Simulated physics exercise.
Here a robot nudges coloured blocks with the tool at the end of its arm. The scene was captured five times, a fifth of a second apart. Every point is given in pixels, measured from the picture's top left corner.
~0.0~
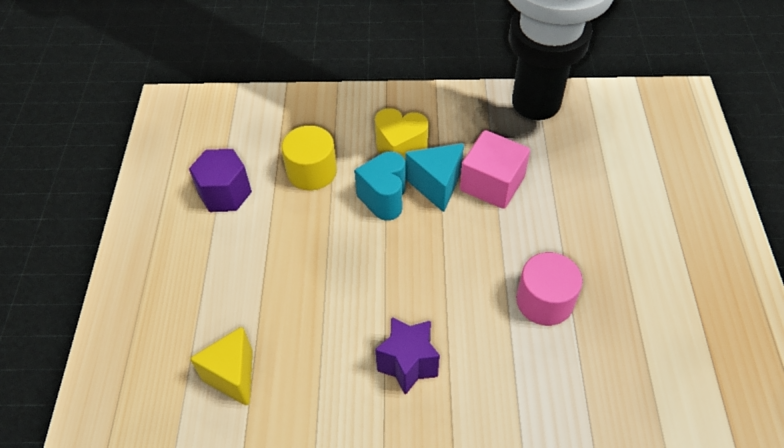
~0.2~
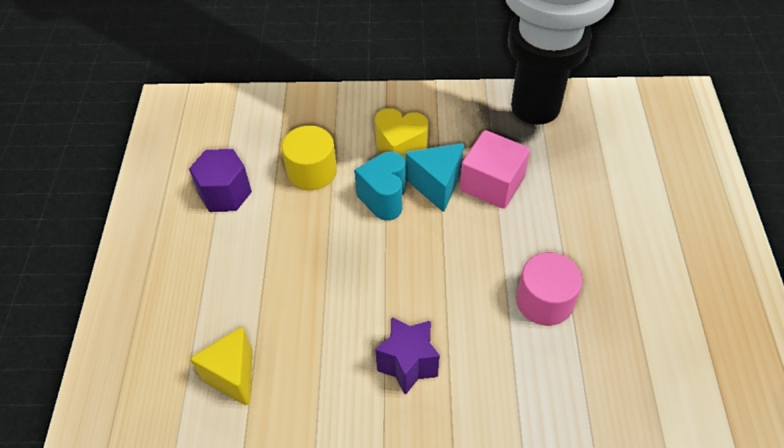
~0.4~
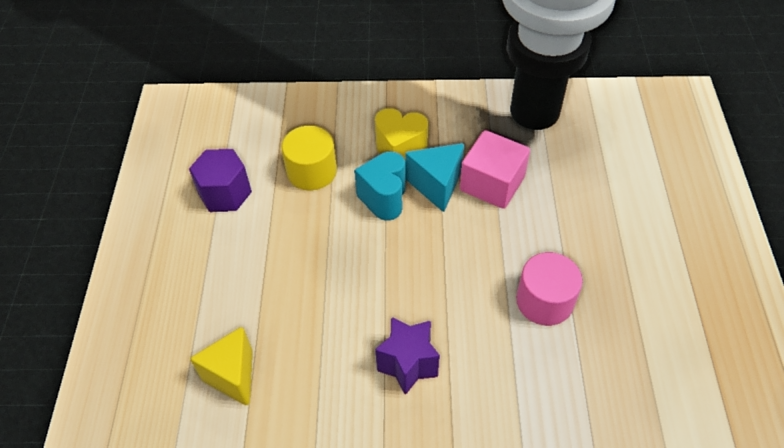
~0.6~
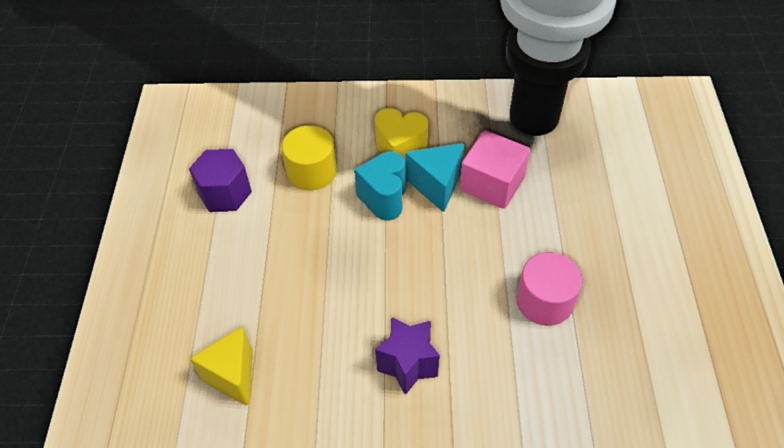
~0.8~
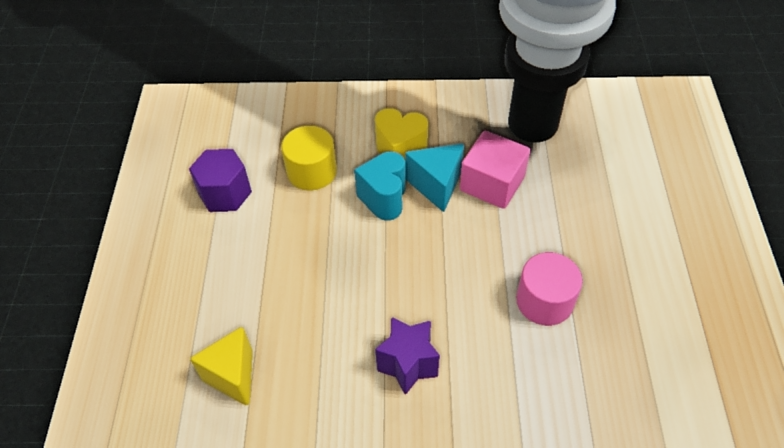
The clip shows a black-tipped robot arm moving slightly toward the viewer beside a pink block at the top of a wooden board, while the yellow, turquoise, purple and pink blocks all stay still.
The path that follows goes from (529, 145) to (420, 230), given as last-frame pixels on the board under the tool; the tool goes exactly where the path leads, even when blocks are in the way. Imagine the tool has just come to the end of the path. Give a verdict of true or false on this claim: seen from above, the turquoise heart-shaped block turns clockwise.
That is false.
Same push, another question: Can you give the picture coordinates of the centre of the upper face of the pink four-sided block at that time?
Its top middle: (419, 251).
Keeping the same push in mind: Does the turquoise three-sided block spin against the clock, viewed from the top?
I expect not.
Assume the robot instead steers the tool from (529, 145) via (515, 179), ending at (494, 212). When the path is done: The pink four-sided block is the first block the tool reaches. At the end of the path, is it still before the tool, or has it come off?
At the end of the path, the tool is still pushing the pink four-sided block ahead of it.
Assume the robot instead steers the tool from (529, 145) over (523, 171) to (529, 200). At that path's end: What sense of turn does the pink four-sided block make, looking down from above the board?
It goes round the way clock hands do.
On the path given first. One third of the way, tool (497, 155); pink four-sided block (472, 182).
Two thirds of the way, tool (461, 183); turquoise three-sided block (420, 159), turned 15° clockwise; pink four-sided block (444, 216), turned 15° anticlockwise.
At the end, tool (421, 212); turquoise heart-shaped block (376, 172), turned 20° anticlockwise; yellow heart-shaped block in place; turquoise three-sided block (412, 161), turned 25° clockwise; pink four-sided block (419, 251), turned 35° anticlockwise.
